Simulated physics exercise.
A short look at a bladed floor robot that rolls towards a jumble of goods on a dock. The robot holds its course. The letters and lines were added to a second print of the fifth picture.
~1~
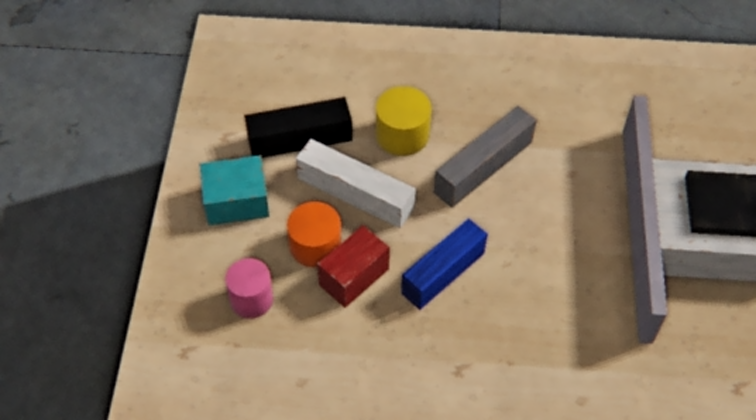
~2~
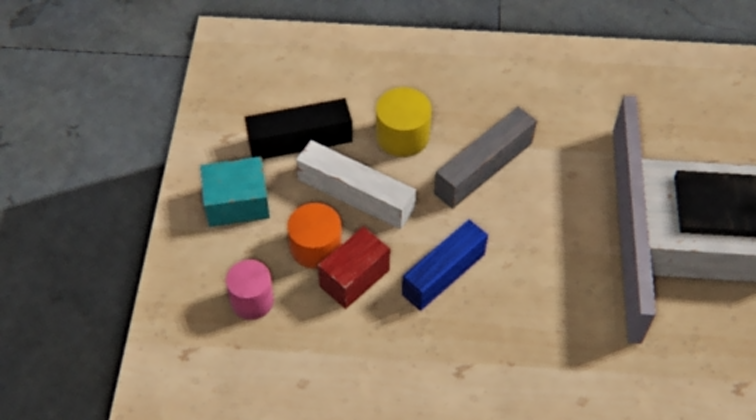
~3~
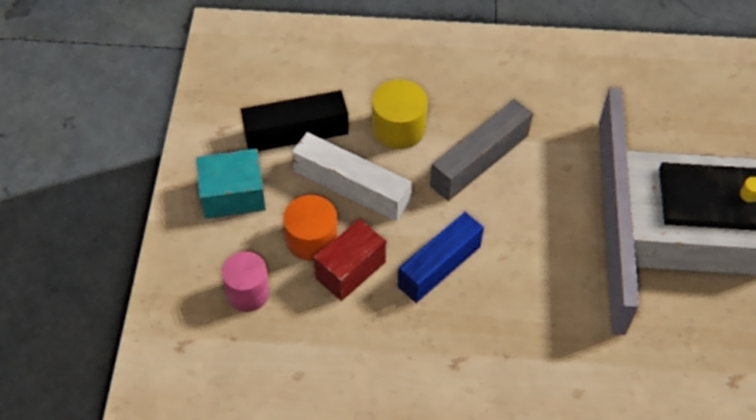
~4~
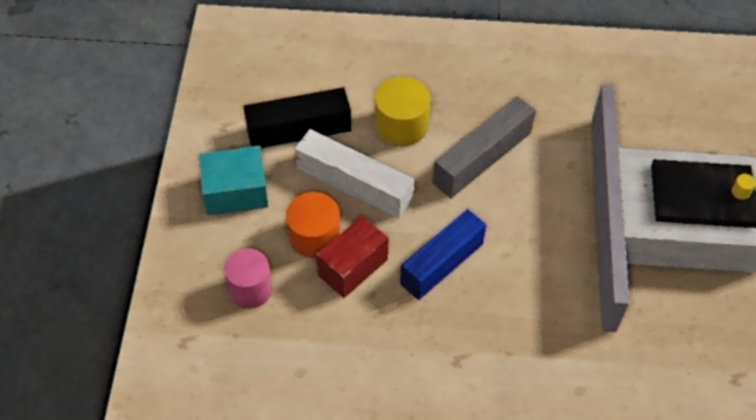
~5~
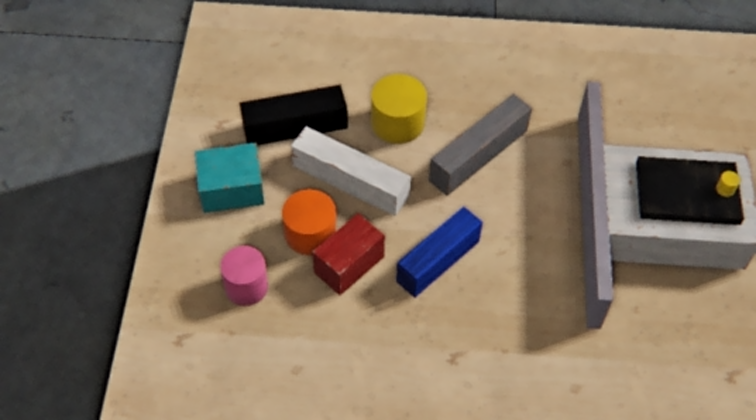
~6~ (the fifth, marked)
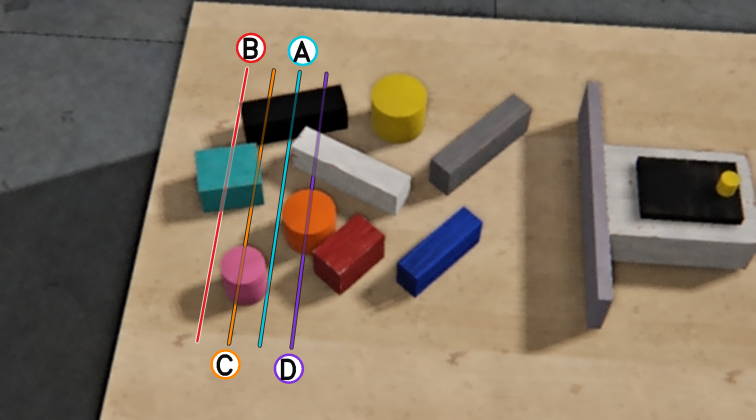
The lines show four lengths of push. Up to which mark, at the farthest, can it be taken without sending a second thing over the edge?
Line C.
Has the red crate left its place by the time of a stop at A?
Yes.
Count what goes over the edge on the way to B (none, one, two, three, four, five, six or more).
By then, three.
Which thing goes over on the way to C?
It is the black stick.
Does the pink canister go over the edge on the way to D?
No.
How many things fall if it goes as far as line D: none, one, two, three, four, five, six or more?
By then, none.
On the marked copy, A at (282, 197); B at (224, 193); C at (253, 195); D at (311, 199).
Following C. Soon after the start, robot (557, 181); blue stick (427, 255); grey bar (447, 146).
Later, robot (432, 173); black stick (221, 106); turquoise crate (222, 181).
In the end, robot (336, 167); black stick over the edge; turquoise crate (161, 179); one fallen.
As for the rest, A is within the limit but short; B drops three; D is within the limit but short.
